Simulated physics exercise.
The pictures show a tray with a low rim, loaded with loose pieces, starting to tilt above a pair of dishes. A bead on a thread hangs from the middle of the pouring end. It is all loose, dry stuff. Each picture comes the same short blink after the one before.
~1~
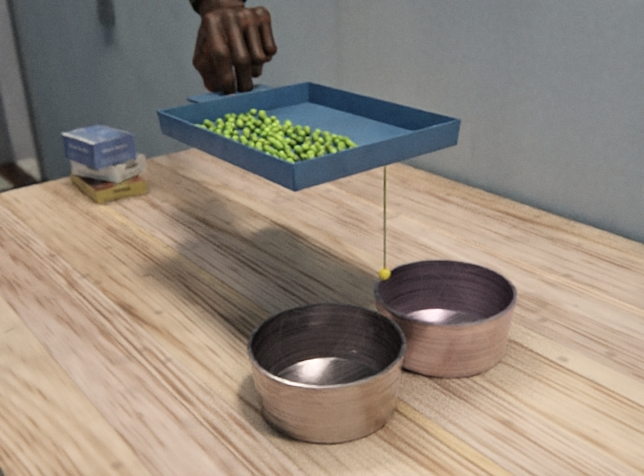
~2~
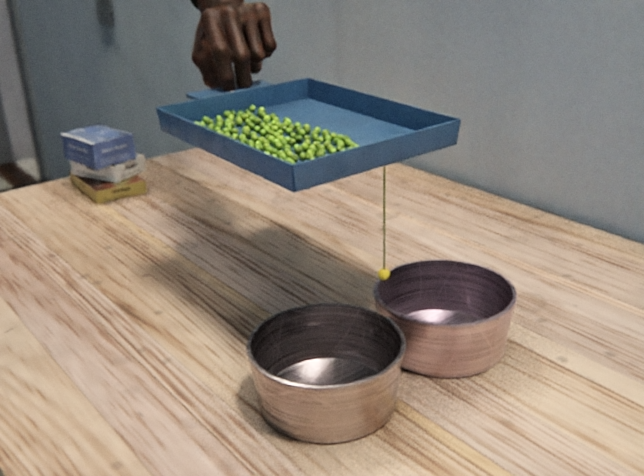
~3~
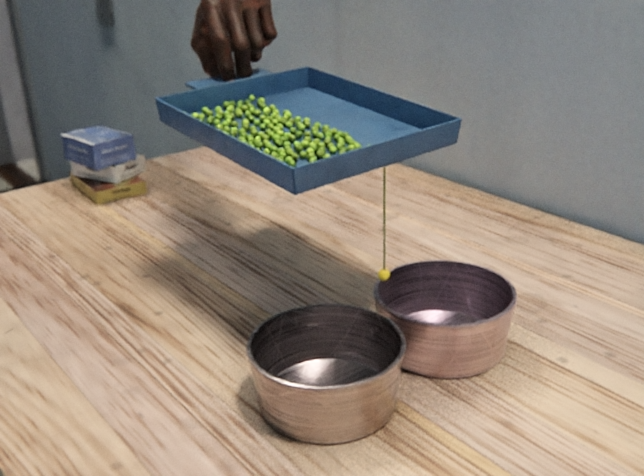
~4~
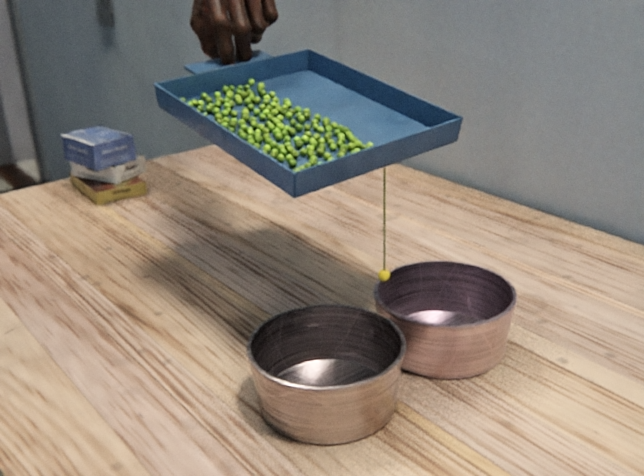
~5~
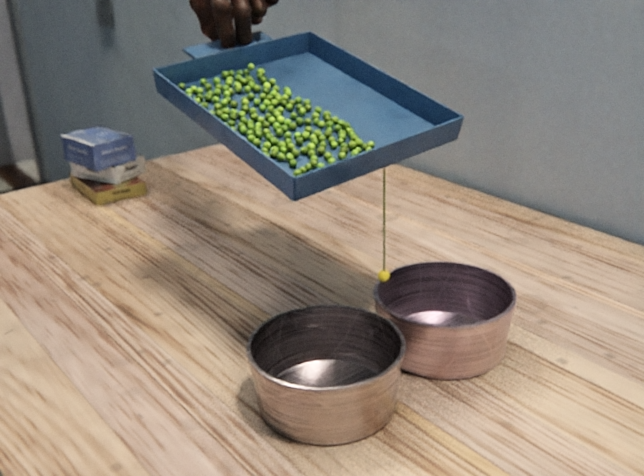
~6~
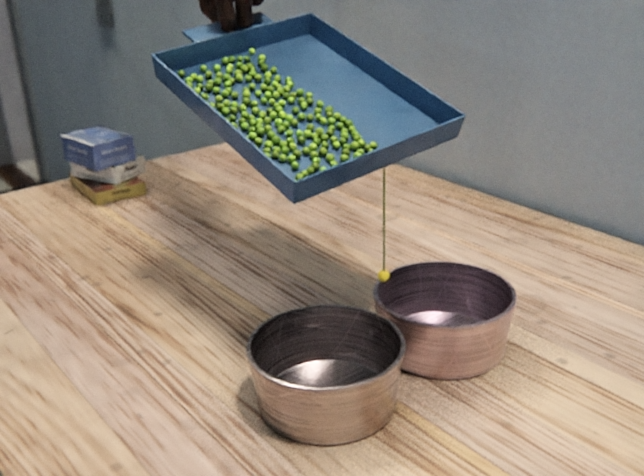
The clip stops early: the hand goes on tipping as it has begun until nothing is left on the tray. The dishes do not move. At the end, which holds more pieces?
Fuller: The left-hand dish.
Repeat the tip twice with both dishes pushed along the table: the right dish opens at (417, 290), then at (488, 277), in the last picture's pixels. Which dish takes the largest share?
First the left one, then the left one.
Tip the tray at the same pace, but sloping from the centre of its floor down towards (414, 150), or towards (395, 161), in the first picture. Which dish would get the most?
First the dish on the right, then the right one.
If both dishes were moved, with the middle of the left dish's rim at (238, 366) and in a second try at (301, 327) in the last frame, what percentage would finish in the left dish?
In turn 10 and 90 in a hundred.
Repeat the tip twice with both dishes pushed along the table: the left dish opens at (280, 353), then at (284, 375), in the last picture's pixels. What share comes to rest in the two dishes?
First some 80, then 70 per cent.
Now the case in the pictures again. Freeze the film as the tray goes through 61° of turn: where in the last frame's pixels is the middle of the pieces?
Close to (313, 153).
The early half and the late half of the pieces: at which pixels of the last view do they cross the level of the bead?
First near (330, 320), later near (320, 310).
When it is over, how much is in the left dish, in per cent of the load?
Close to 90 per cent.
Shortly afterwards, tray tipped steeply; all but a few on the tray; only a few in the air.
Next, tray tipped right over; all but a few on the tray; only a few in the left dish; only a few outside both.
Some moments later, tray tipped past a quarter turn; all but a few in the left dish; only a few in the right dish; a little outside both.
In the end, tray tipped past a quarter turn; all but a few in the left dish; only a few in the right dish; a little outside both.
